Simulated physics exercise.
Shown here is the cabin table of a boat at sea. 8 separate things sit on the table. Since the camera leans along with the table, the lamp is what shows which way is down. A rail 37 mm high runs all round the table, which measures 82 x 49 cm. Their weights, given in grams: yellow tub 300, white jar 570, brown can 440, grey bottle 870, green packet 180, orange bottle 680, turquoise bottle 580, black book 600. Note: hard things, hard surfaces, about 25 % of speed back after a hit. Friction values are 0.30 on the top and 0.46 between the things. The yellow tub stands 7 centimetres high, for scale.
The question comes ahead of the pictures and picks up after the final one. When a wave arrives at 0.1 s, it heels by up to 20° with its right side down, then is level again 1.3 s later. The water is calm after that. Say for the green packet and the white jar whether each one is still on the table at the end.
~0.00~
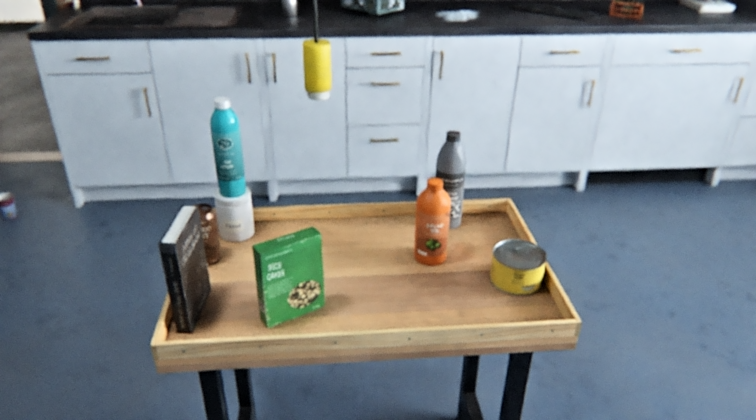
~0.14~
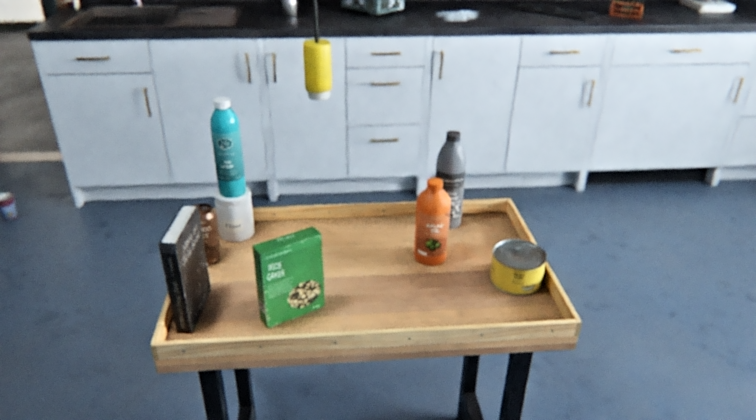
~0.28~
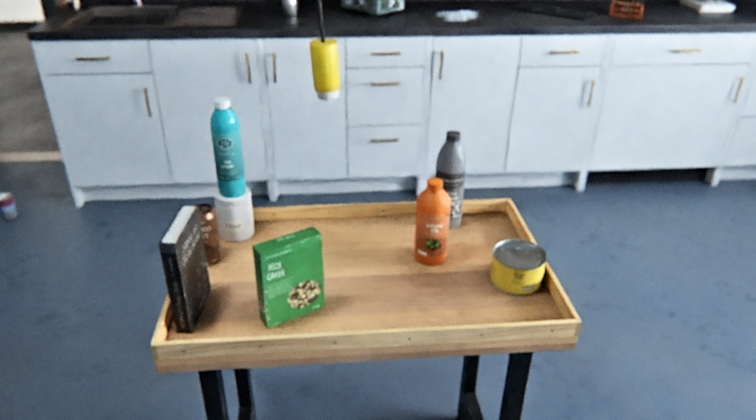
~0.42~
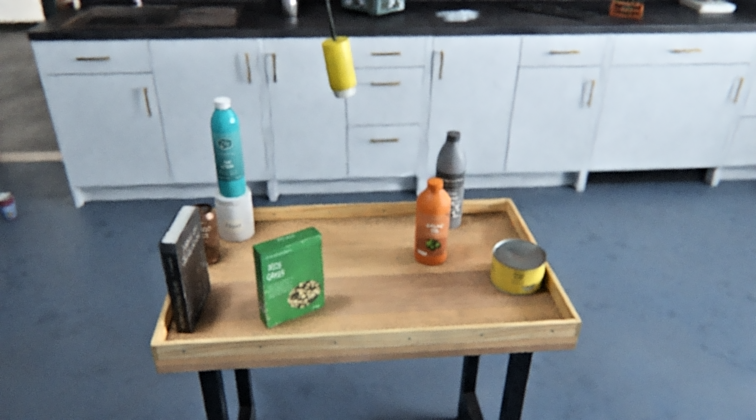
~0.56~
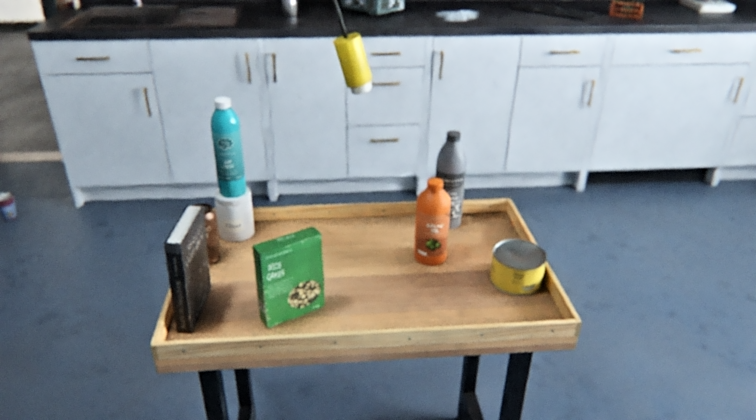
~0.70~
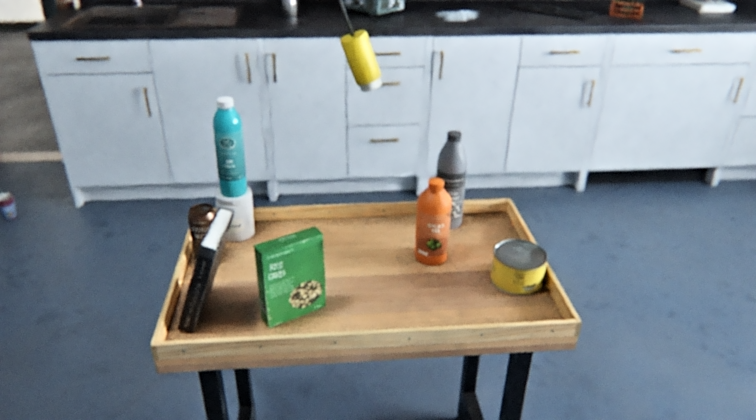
Result: I expect the green packet holds on; I expect the white jar holds on.
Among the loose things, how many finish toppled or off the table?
4.
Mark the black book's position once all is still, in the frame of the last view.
Its middle settles close to pixel (294, 308).
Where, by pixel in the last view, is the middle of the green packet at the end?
It finishes at roughly (454, 297).
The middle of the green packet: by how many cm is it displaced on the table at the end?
Start to finish, roughly 35 cm.
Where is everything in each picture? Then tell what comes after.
The first frame shows boat level; green packet (290, 277); white jar (235, 213).
The second frame shows boat level; grey bottle (450, 180); orange bottle (432, 220).
The third frame shows boat heeled 4°, right side down; turquoise bottle (227, 148); black book (187, 269).
The fourth frame shows boat heeled 10°, right side down; yellow tub (518, 267); brown can (204, 235).
The fifth frame shows boat heeled 16°, right side down; black book (190, 269); grey bottle (450, 180).
The sixth frame shows boat heeled 20°, right side down; green packet (292, 277); white jar (235, 213).
After 0.90 s, boat heeled 17°, right side down; green packet 20° off its base near (353, 278); white jar 9° off its base near (239, 211); black book on its side.
After 1.10 s, boat heeled 9°, right side down; green packet on its side near (471, 305); white jar 35° off its base near (252, 207); black book on its side.
After 1.20 s, boat heeled 4°, right side down; green packet on its side near (456, 299); white jar 64° off its base near (267, 210); turquoise bottle 62° off its base.
In the end (1.9 s), toppled on the table, white jar, green packet, turquoise bottle and black book; the other 4 under 5 cm from the start. In the last view, green packet near (454, 297), white jar near (286, 216).
